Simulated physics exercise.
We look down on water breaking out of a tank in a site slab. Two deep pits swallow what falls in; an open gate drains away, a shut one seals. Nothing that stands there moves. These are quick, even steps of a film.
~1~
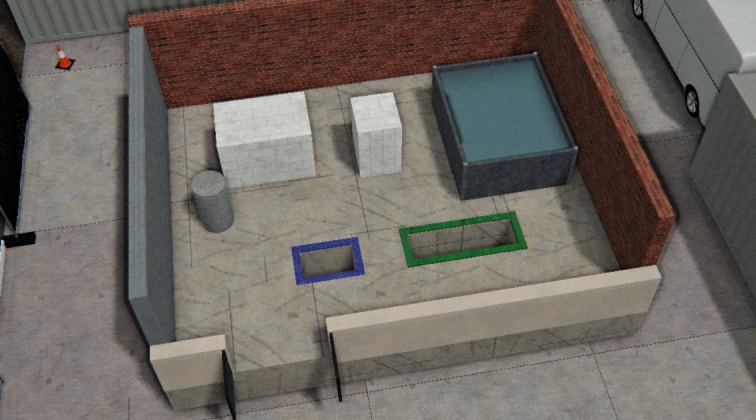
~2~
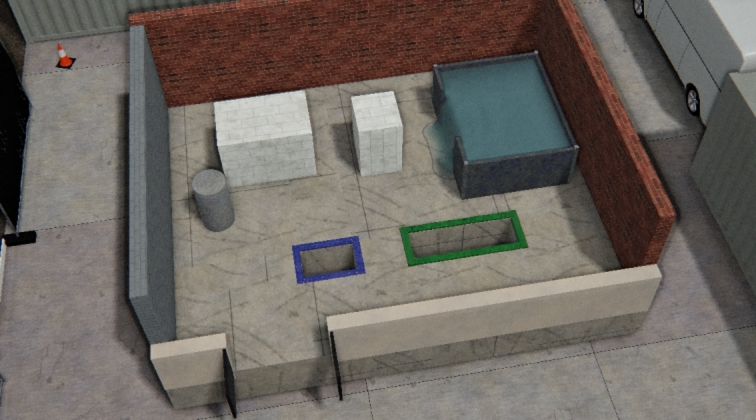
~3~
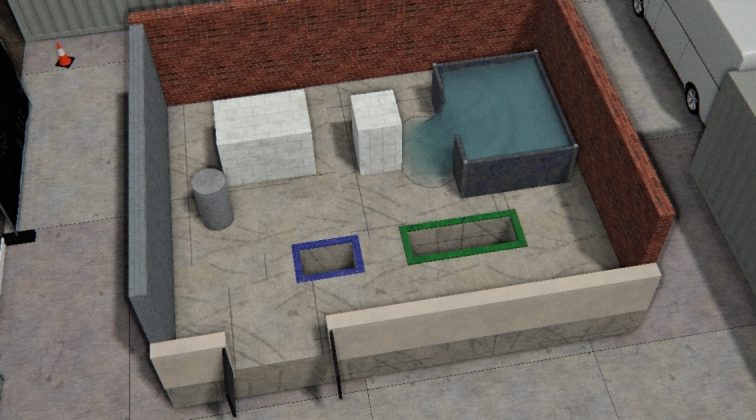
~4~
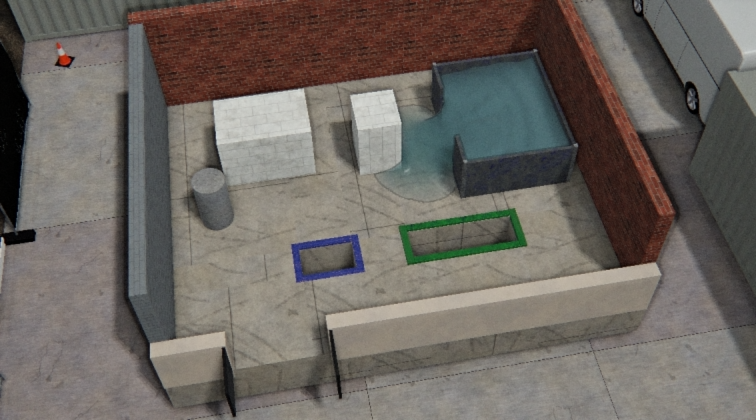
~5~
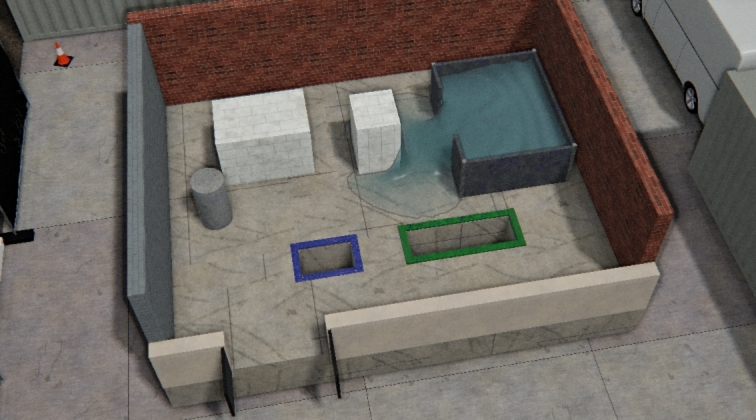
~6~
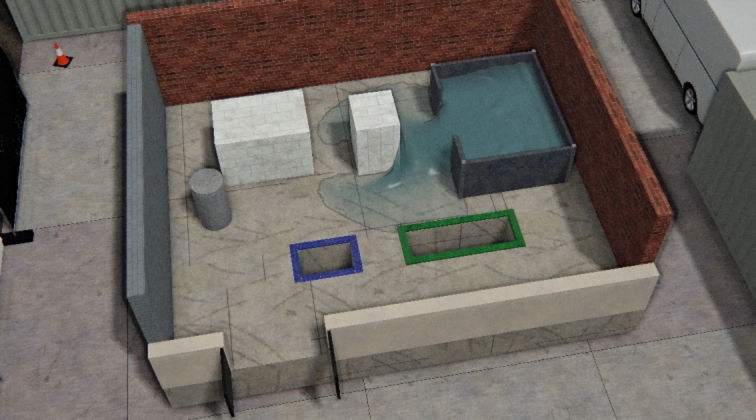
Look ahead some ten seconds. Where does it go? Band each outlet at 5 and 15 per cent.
In the end: The gate takes from 5 to 15 %; the blue pit takes over 15 %; the green pit takes from 5 to 15 %.
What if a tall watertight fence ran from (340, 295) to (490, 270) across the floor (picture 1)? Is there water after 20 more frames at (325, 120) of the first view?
Answer: Wet.
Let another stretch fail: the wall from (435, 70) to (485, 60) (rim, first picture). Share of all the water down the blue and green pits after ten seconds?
Per cent: Blue 6, green 0.
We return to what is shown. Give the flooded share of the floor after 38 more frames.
I make it 90 per cent.
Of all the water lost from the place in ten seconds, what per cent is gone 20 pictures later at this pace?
About 40 per cent.
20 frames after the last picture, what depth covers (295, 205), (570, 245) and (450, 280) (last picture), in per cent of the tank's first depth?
About 2, 0 and 0 per cent.
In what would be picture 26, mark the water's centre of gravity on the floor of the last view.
Close to (402, 148).
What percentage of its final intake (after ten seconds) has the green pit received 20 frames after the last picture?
About 60 per cent.
A moment on, water covers 35 % of the floor; the gate 0 %, the blue pit 1 %, the green pit 1 %.
Next, water covers 55 % of the floor; the gate 0 %, the blue pit 4 %, the green pit 4 %.
Then, water covers 70 % of the floor; the gate 1 %, the blue pit 7 %, the green pit 8 %.
Later, water covers 90 % of the floor; the gate 3 %, the blue pit 10 %, the green pit 11 %.
In the end, water covers 100 % of the floor; the gate 7 %, the blue pit 18 %, the green pit 13 %.
